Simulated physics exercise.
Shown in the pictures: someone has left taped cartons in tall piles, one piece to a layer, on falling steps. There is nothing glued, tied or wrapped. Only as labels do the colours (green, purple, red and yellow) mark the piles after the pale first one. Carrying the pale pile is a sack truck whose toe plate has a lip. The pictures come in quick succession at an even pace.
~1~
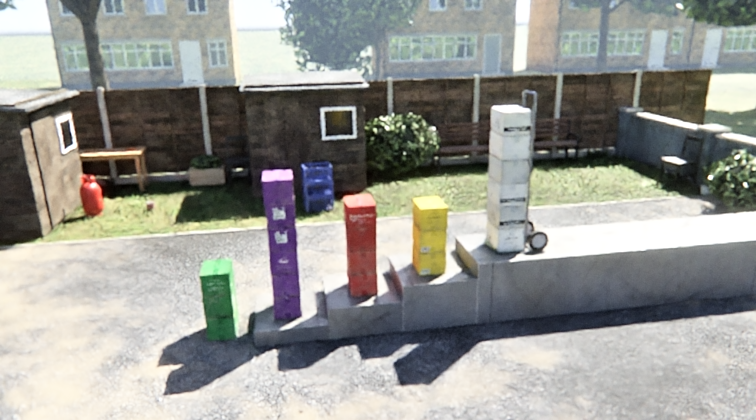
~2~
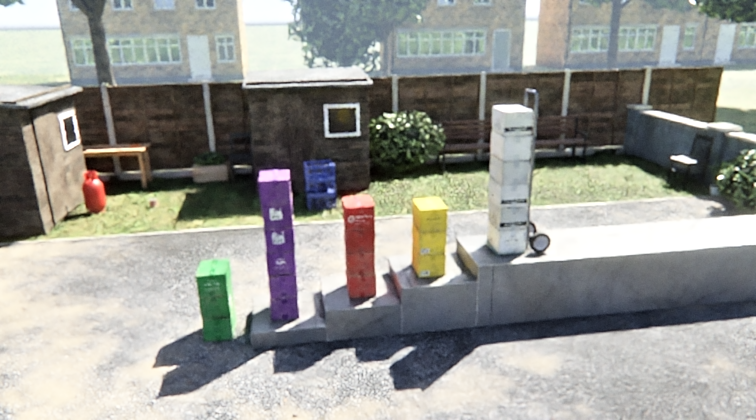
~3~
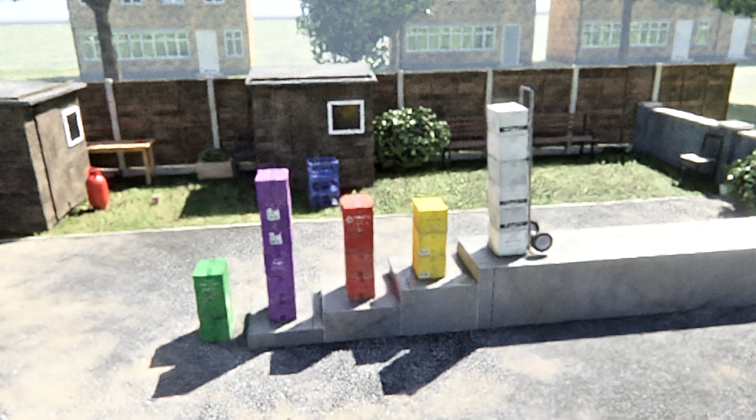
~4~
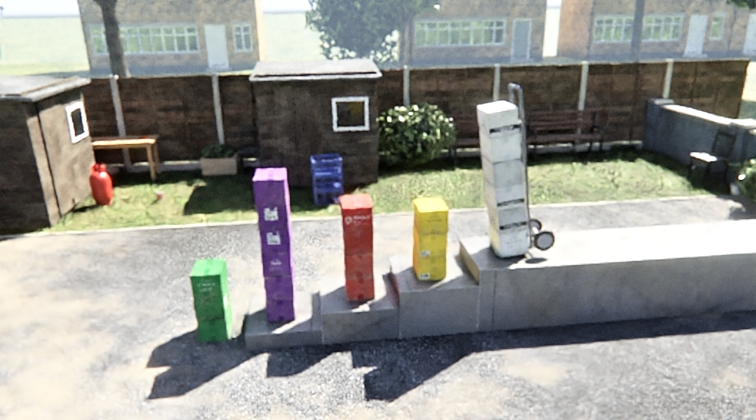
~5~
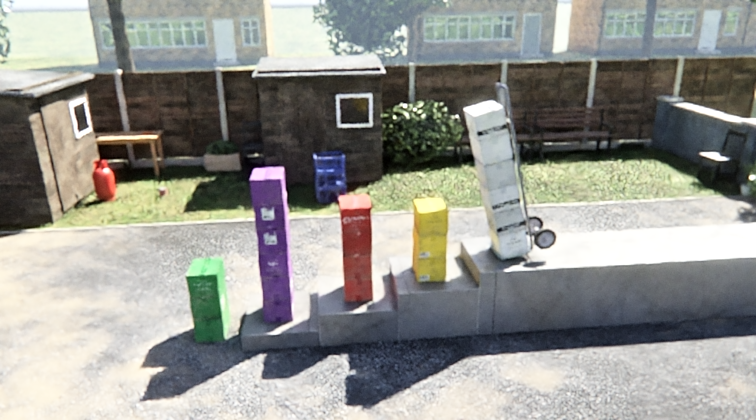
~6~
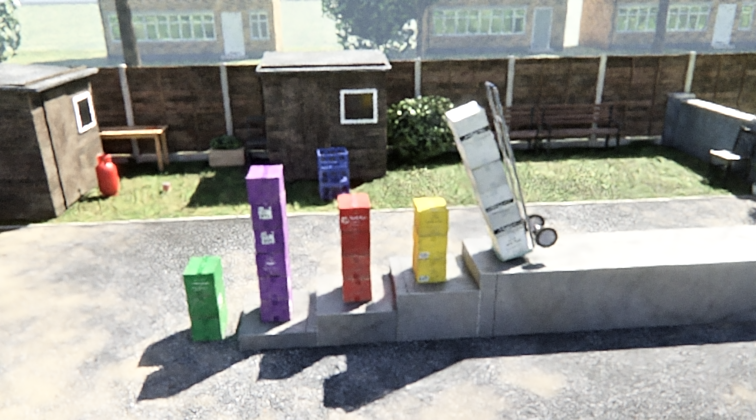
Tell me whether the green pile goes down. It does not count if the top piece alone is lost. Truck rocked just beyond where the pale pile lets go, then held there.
Remains upright.
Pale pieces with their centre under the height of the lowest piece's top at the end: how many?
5 pale pieces.
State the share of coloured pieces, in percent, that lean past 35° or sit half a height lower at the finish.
45 %.
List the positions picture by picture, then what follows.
In the first frame (each place is the centre of the face we see best; the camera moves round a little), truck frame (533, 127) level; top green carton (216, 285); top yellow carton (434, 219); the others all in place.
In the second frame, truck frame (535, 127) level; top green carton (212, 286).
In the third frame, truck frame (531, 125) rocked barely, top of the pale pile leaning barely; top green carton (209, 286); the others all in place.
In the fourth frame, truck frame (522, 123) rocked a little, top of the pale pile leaning a little; top green carton (206, 286); the others all in place.
In the fifth frame, truck frame (511, 123) rocked a little, top of the pale pile leaning a little; top green carton (203, 286); the others all in place.
In the sixth frame, truck frame (503, 122) rocked clearly, top of the pale pile leaning clearly; top green carton (200, 285); top yellow carton (434, 224); the others all in place.
Just after the last frame, 6 of the pale pile down; none of the 3 green cartons down (0 of 16 in all colours); top green carton unmoved; top yellow carton tilted barely.
A moment on, 6 of the pale pile down; none of the 3 green cartons down (2 of 16 in all colours); top green carton unmoved; top red carton on its side.
When it is over, 6 of the pale pile down; none of the 3 green cartons down (7 of 16 in all colours); top green carton moved a little; top red carton on its side. In pixels of the last frame, middles, top green carton near (199, 276), top red carton near (304, 293).
